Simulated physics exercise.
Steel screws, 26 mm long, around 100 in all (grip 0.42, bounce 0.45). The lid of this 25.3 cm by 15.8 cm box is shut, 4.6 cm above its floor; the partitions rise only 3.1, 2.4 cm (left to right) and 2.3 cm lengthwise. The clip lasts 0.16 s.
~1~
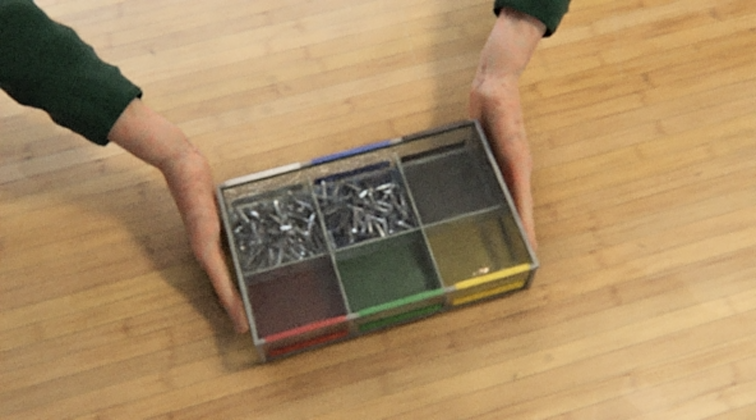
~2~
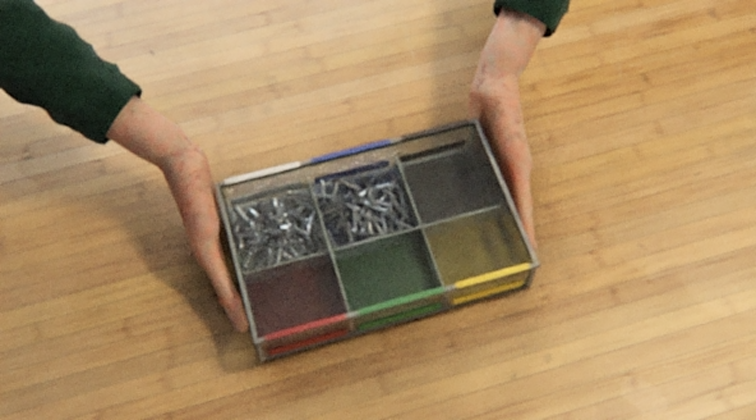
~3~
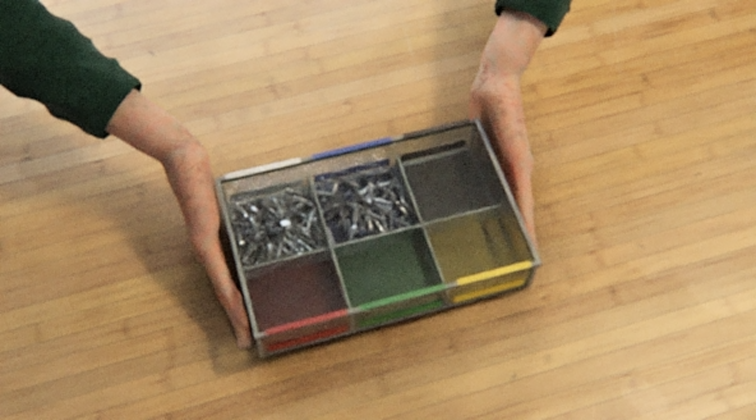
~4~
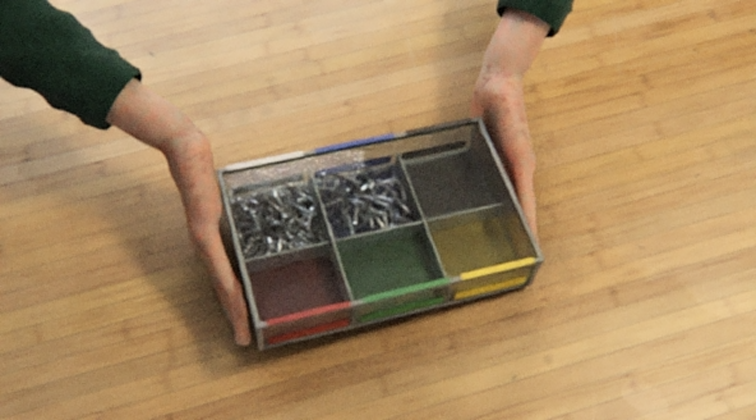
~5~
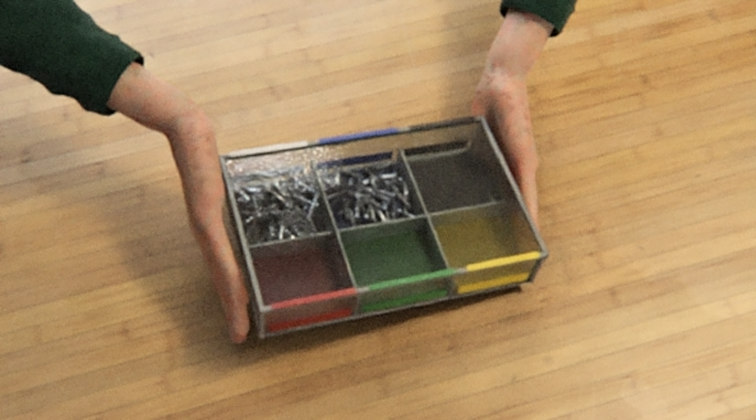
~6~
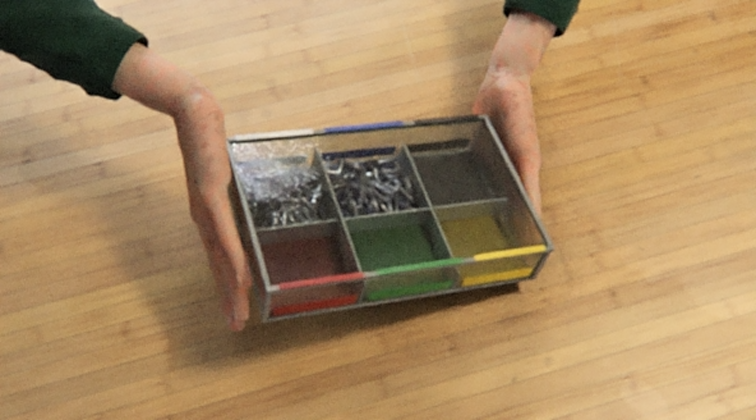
Two hands in dark green sleeves hold a clear, shallow box by its left and right sides above a pale wooden surface, seen from above at an angle. Silvery screws lie in the back left and back middle compartments, while the other four are empty, with red, green and yellow along the front. The hands keep the box nearly level, then gradually raise its front edge, tilting it backward, as the camera stays still.
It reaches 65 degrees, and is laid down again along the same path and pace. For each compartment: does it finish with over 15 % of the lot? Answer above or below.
Red below, blue above, green below, yellow below, white above, black below.
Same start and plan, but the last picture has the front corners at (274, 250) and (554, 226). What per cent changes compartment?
Then about 10 per cent.
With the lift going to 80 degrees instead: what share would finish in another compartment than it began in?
About 30 per cent.
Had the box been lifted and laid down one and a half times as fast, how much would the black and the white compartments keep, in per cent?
In that case black 15; white 55.
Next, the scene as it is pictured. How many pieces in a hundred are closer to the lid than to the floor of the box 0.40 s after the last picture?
About 40 per cent.
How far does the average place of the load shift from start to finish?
Some 3.0 cm.
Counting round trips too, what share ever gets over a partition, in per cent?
Some 10 per cent.
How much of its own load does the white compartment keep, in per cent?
Roughly 90 per cent.
Then, 0.40 s after the last picture, tilt 64 degrees; blue 45 %, white 55 %.
Then, 0.66 s after the last picture, tilt 27 degrees; blue 45 %, white 50 %, black 5 %.
Then, 1.04 s after the last picture, tilt 0 degrees; blue 45 %, white 50 %, black 5 %.
In the end, red 0 %, blue 45 %, green 0 %, yellow 0 %, white 50 %, black 5 %.
